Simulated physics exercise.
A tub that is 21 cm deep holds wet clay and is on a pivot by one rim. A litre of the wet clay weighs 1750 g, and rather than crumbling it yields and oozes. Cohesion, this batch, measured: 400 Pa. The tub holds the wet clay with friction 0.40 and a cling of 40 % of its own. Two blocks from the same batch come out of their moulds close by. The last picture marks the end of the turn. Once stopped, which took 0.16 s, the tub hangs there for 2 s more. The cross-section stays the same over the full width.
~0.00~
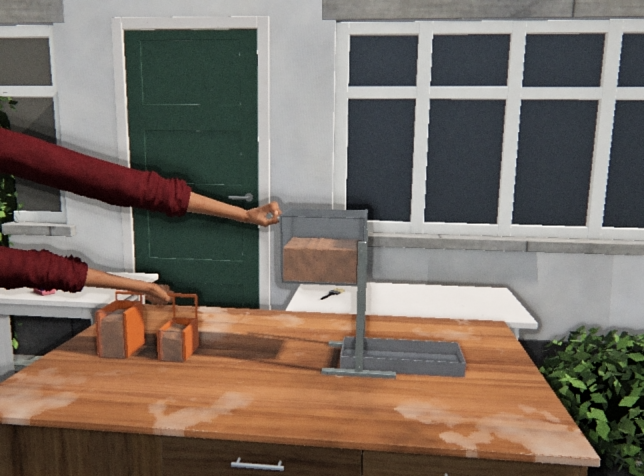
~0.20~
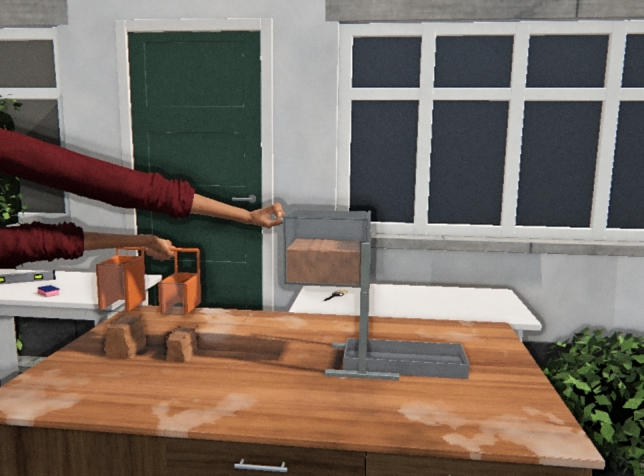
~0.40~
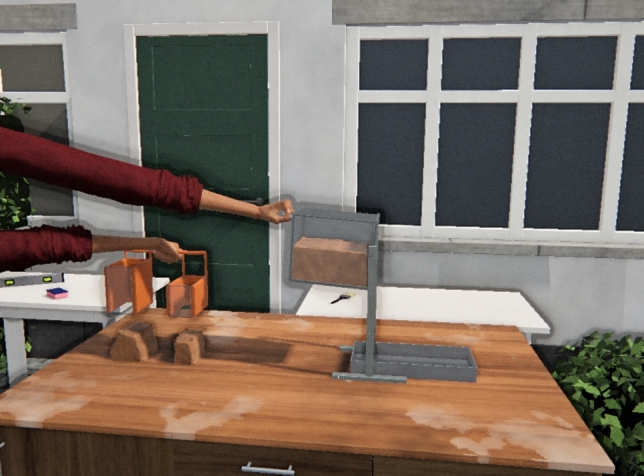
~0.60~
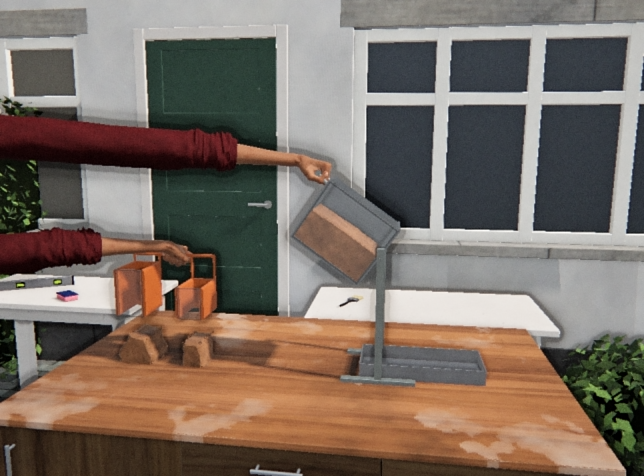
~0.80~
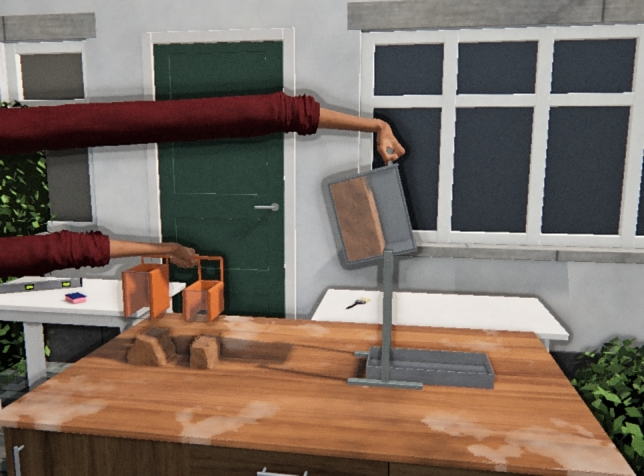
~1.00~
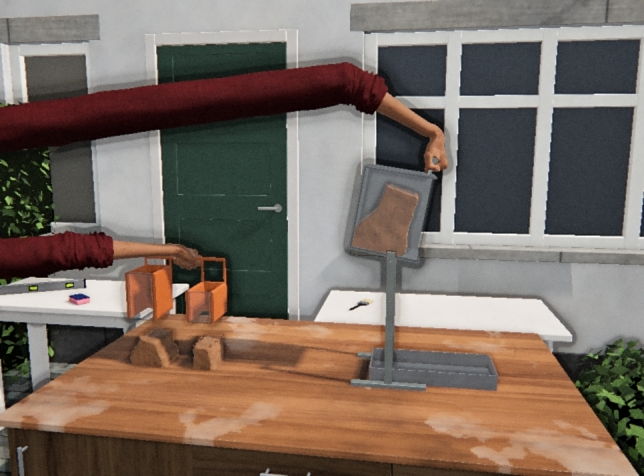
In this clip, one hand lifts two orange moulds off brown clay blocks on a wooden table, the left block slumping slightly, then another hand swings a grey tub of clay upward and rightward on its stand, the clay shifting inside.
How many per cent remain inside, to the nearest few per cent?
Roughly 47 per cent remains inside.
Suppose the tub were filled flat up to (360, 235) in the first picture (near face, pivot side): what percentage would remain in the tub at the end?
About 35 per cent.
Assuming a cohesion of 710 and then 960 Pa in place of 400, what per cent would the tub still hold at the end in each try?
In turn about 40 %, 45 %.
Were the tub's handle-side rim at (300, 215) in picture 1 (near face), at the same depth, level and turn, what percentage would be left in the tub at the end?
Remaining in tub at end: Approx. 55 %.
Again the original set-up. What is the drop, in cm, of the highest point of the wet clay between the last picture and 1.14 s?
I reckon it's close to 12 cm.
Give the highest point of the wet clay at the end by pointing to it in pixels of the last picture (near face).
I'd point to somewhere around (370, 228).
After 1.14 s, the tub is at 100 degrees and holds 64 %.
After 1.31 s, the tub is at 100 degrees and holds 48 %.
After 1.48 s, the tub is at 100 degrees and holds 47 %.
After 1.65 s, the tub is at 100 degrees and holds 47 %.
After 3.00 s, the tub is at 100 degrees and holds 47 %.
